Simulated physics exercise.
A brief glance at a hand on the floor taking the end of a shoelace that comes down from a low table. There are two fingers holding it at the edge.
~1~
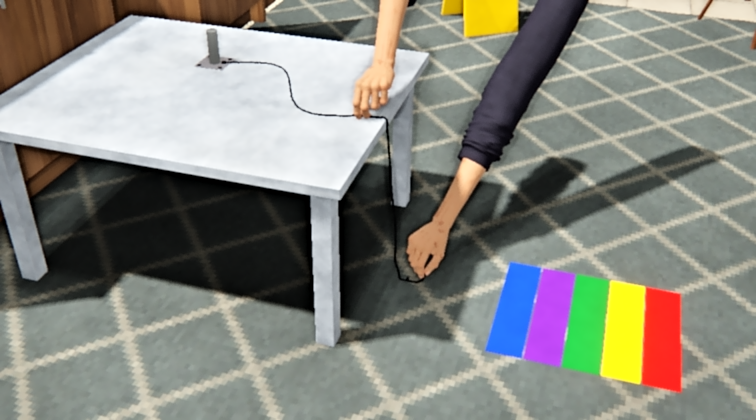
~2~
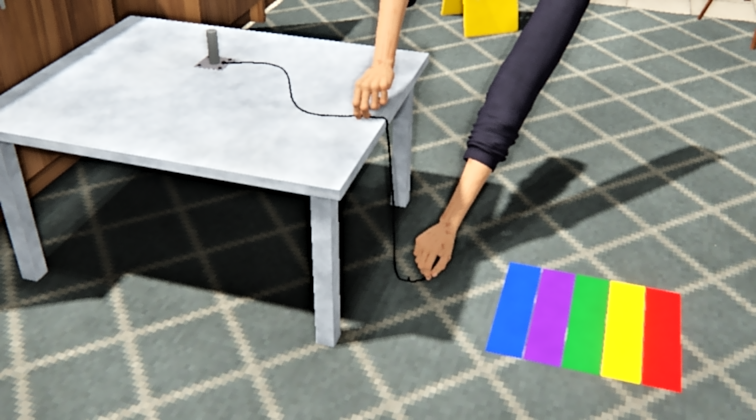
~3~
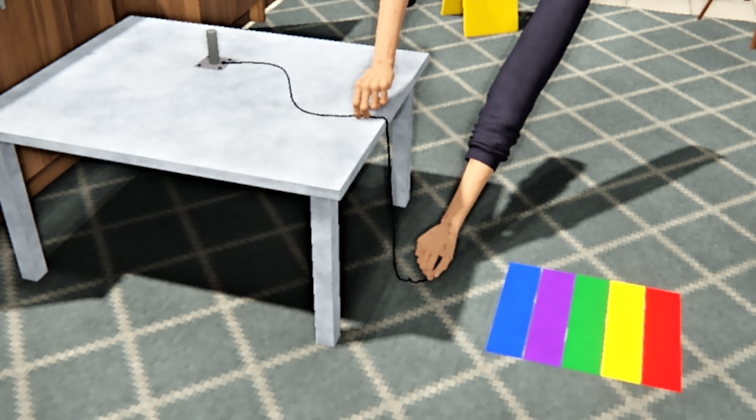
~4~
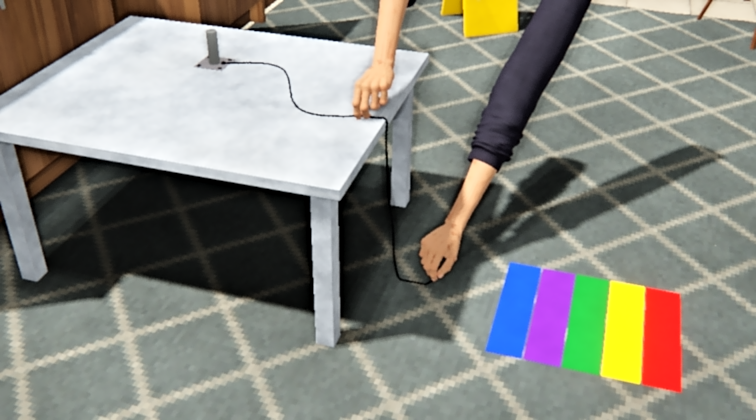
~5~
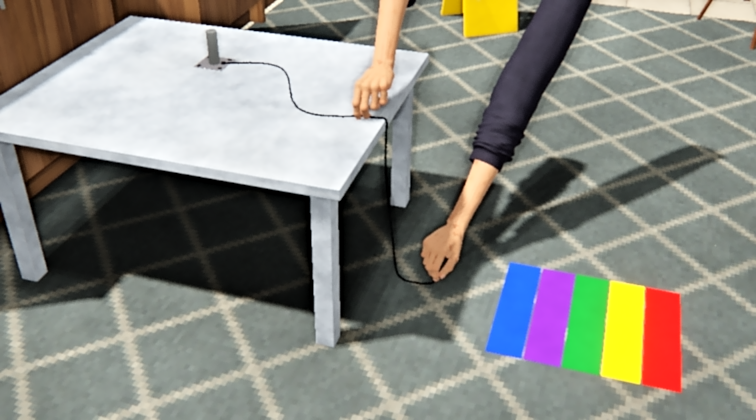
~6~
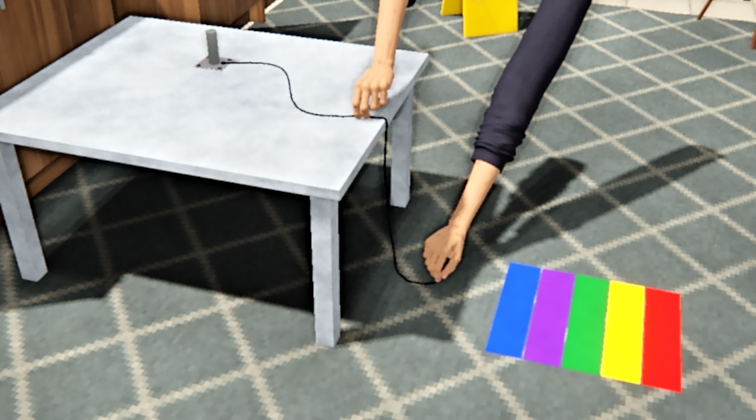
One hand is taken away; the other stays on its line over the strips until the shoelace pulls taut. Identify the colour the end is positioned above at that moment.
It is positioned above green.
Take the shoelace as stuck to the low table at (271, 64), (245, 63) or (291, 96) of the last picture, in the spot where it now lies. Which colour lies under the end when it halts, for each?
First try green, second green, third purple.
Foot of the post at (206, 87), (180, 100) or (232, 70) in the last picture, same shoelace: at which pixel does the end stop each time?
About (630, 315), (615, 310) and (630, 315).
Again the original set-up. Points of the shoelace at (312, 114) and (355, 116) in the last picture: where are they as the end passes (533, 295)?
Taking them in turn, (367, 108) and then (392, 132).
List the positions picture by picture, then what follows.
End (424, 273); blue (508, 337); purple (545, 345); green (583, 352); yellow (622, 361); red (662, 369), in the first frame.
End (431, 275); shoelace through (255, 63) (290, 85) (312, 114) (387, 128) (393, 198) (395, 258), in the second frame.
End (433, 275), in the third frame.
End (437, 276); shoelace through (255, 63) (290, 85) (312, 114) (387, 128) (389, 198) (394, 258), in the fourth frame.
End (439, 277), in the fifth frame.
End (441, 277); shoelace through (255, 63) (290, 85) (312, 114) (386, 128) (387, 198) (395, 258), in the sixth frame.
Soon after, end near (533, 295); over blue.
Then, end near (571, 302); over purple.
At full stretch, end near (594, 307); over green. It gets as far as the green strip.
